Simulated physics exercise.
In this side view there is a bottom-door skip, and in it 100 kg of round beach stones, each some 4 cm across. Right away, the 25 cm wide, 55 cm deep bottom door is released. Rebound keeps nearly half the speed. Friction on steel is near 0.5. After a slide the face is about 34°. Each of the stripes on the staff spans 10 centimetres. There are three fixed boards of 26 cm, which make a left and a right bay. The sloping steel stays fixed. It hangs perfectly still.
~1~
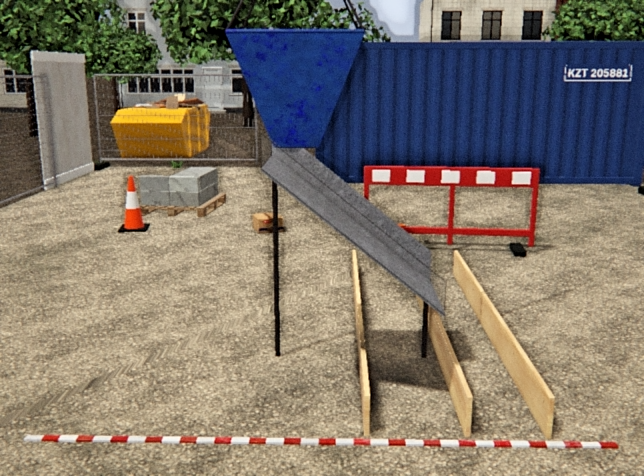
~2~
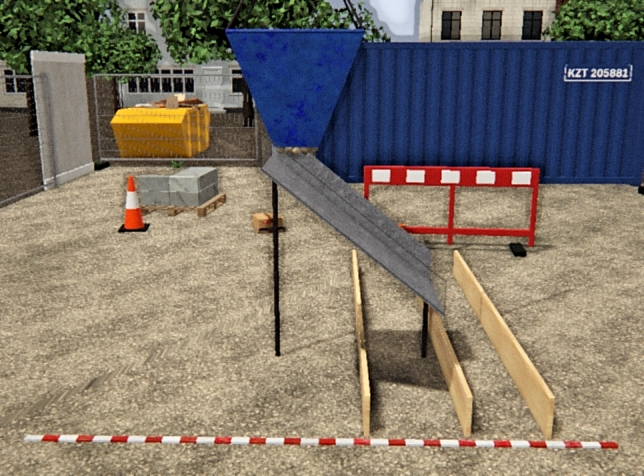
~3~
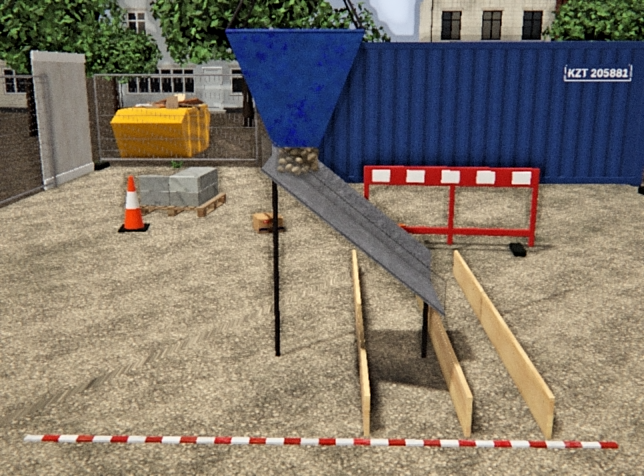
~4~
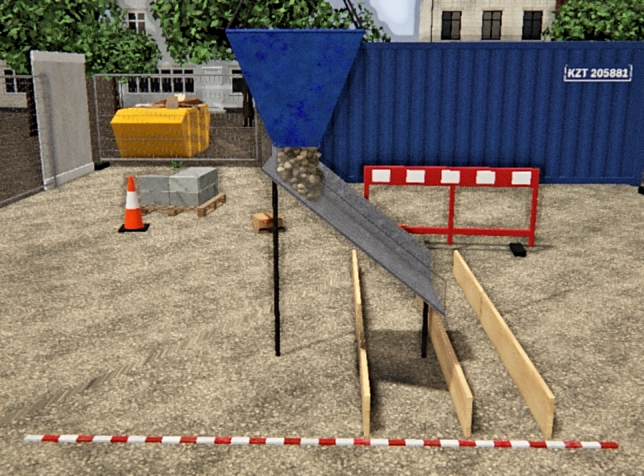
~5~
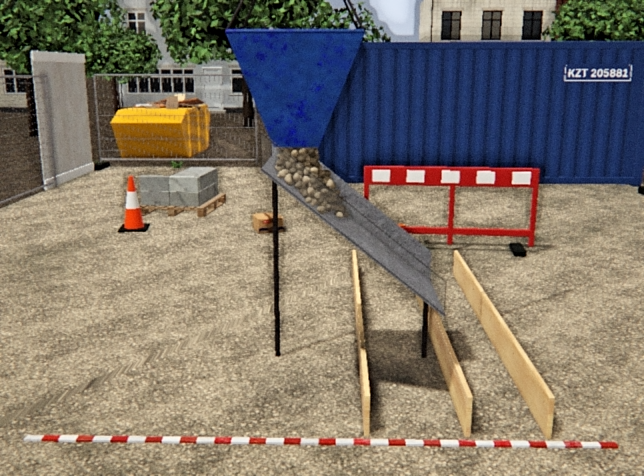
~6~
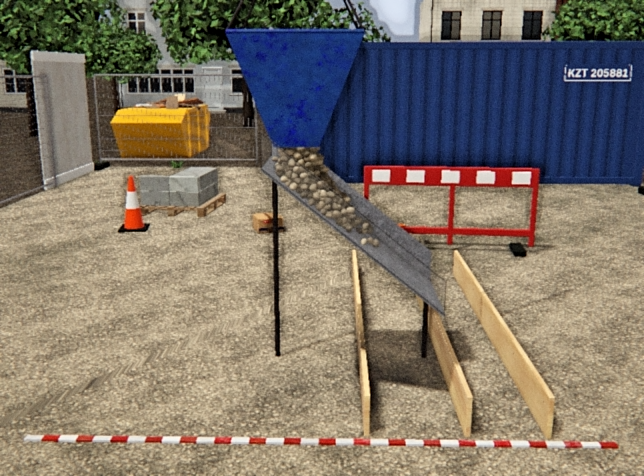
A large blue skip hangs above a sloping grey chute on dark legs in a gravel yard, seen from the side by a still camera. Wooden boards stand below, with a striped staff in front, an orange cone and yellow container left, and a red-and-white barrier before a blue shipping container. Round, pale brown stones emerge from the motionless skip's bottom and slide down the chute rightward in a lengthening stream.
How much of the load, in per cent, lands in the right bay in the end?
95 %.
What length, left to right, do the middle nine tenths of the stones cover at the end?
Horizontal spread approx 60 cm.
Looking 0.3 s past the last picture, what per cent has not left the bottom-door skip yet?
Around 0 per cent is yet inside.
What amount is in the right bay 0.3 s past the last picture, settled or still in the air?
At that moment: About 5 %.
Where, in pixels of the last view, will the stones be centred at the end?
They settle centred roughly at (495, 380).
Then, 0.3 s after the last picture, 0 % in the bottom-door skip, 94 % on the steel, 3 % falling or lying in the left bay, 3 % falling or lying in the right bay; the stones farthest right are at (482, 331).
Then, 0.7 s after the last picture, 0 % in the bottom-door skip, 40 % on the steel, 7 % falling or lying in the left bay, 52 % falling or lying in the right bay, 1 % falling or lying right of the bays; the stones farthest right are at (583, 381).
Then, 1.3 s after the last picture, 0 % in the bottom-door skip, 95 % falling or lying in the right bay, 5 % falling or lying right of the bays.
Then, 2.2 s after the last picture, 0 % in the bottom-door skip, 95 % falling or lying in the right bay, 5 % falling or lying right of the bays.
Then, 4.1 s after the last picture, 0 % in the bottom-door skip, 95 % in the right bay, 5 % right of the bays.
